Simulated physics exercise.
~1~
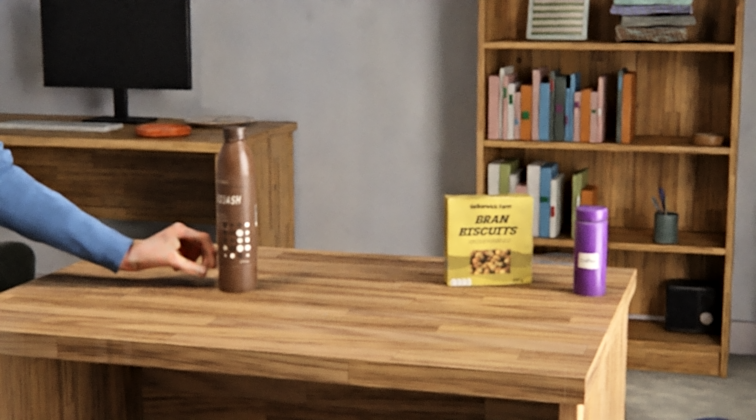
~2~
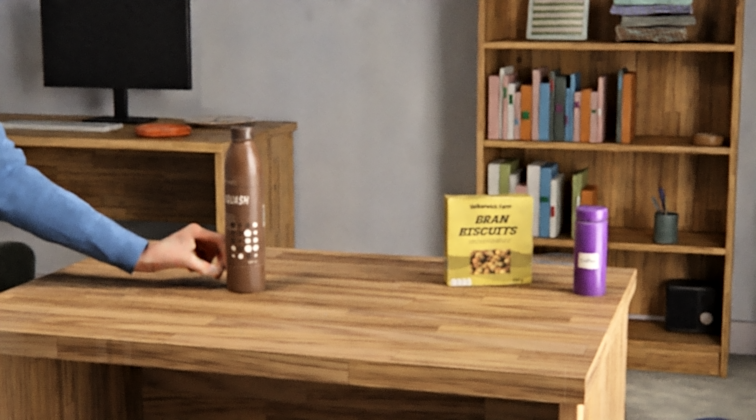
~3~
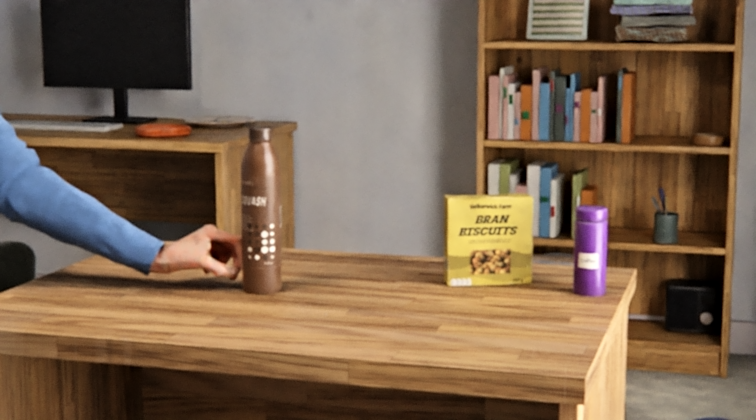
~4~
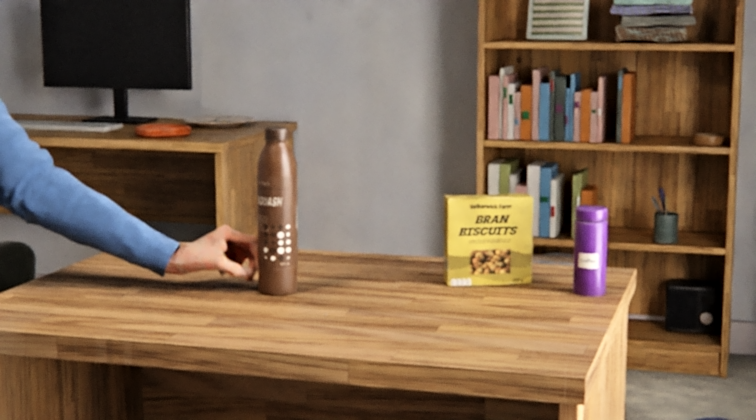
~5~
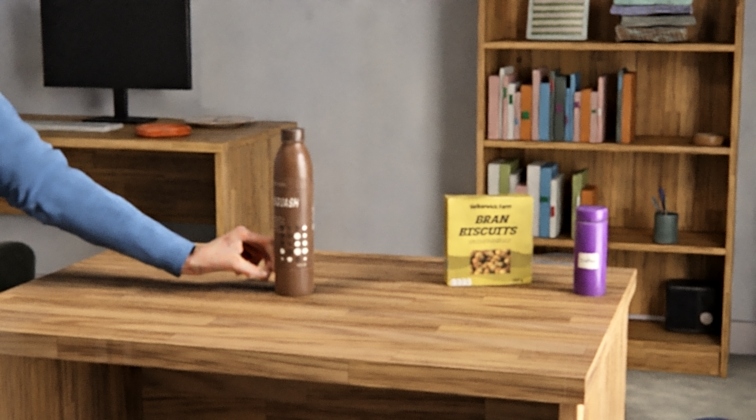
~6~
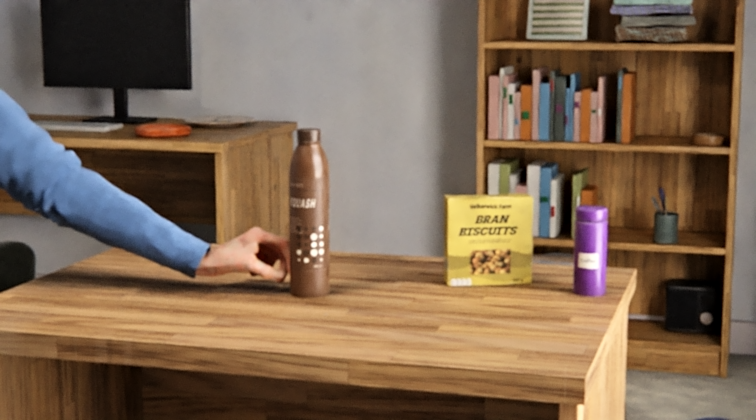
A hand in a blue sleeve slowly pushed a tall brown bottle to the right across a wooden table, toward a yellow packet of bran biscuits and a purple shaker, and the bottle stayed upright, ending partway along, short of the untouched packet.
